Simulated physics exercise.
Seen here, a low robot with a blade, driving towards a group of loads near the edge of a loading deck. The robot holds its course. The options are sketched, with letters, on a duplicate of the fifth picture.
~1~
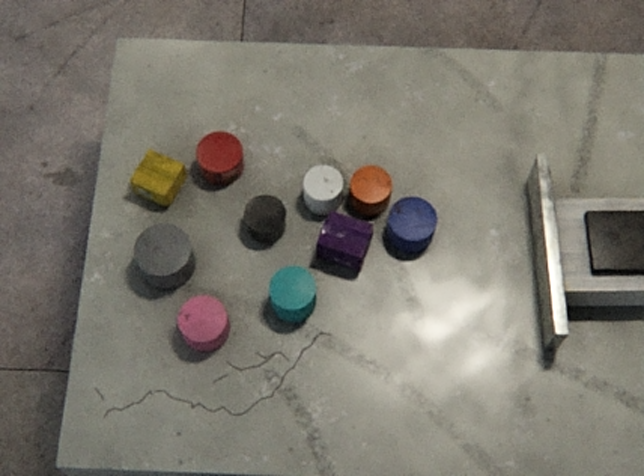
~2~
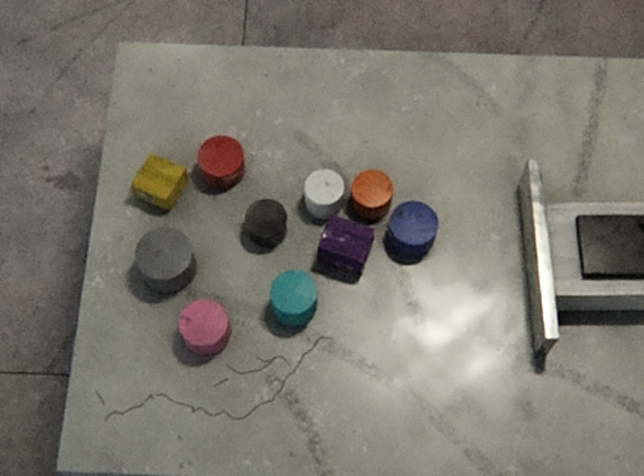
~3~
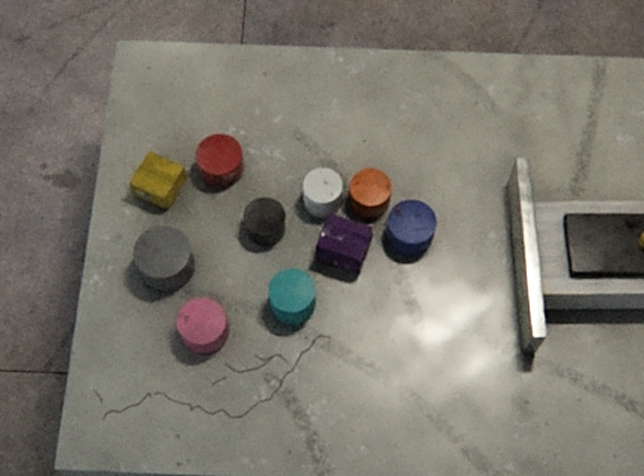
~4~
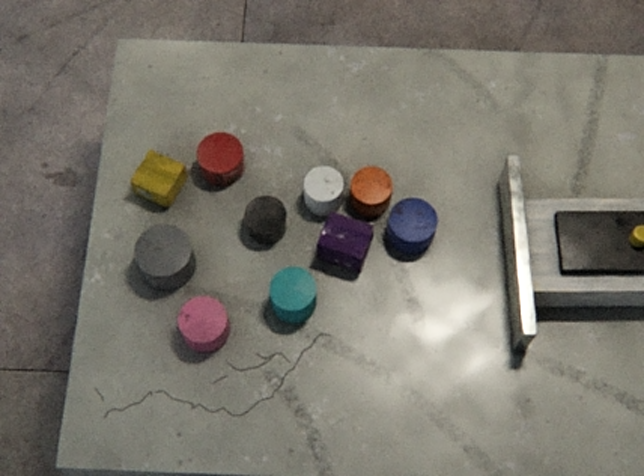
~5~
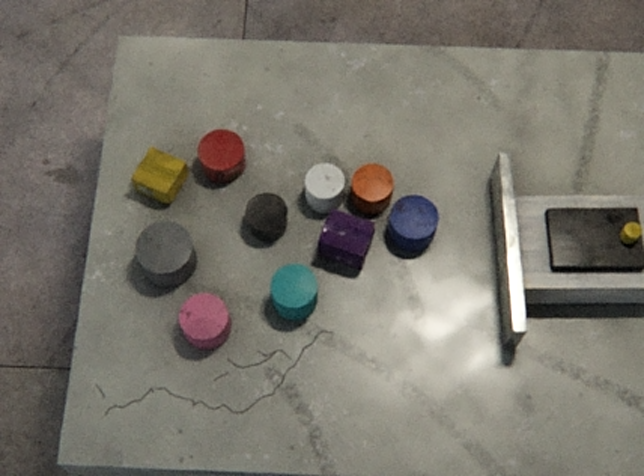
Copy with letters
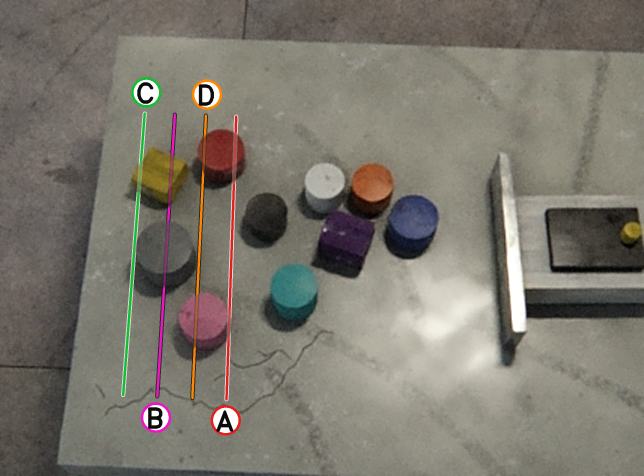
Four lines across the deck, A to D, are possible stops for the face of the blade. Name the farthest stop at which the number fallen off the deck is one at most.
The farthest such stop is B.
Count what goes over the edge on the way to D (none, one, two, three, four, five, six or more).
The count is none.
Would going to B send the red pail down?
By then, no.
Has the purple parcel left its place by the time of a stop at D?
Yes.
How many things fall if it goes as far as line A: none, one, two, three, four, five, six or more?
By then, none.
On the marked copy, A at (232, 249); B at (167, 247); C at (135, 245); D at (200, 248).
Following B. Soon after the start, robot (462, 233); orange canister (355, 181); white canister (317, 189).
Later, robot (336, 228); grey canister (158, 259); black pail (194, 228).
In the end, robot (240, 225); yellow parcel over the edge; black pail (101, 214); one fallen.
As for the rest, A is within the limit but short; C drops four; D is within the limit but short.
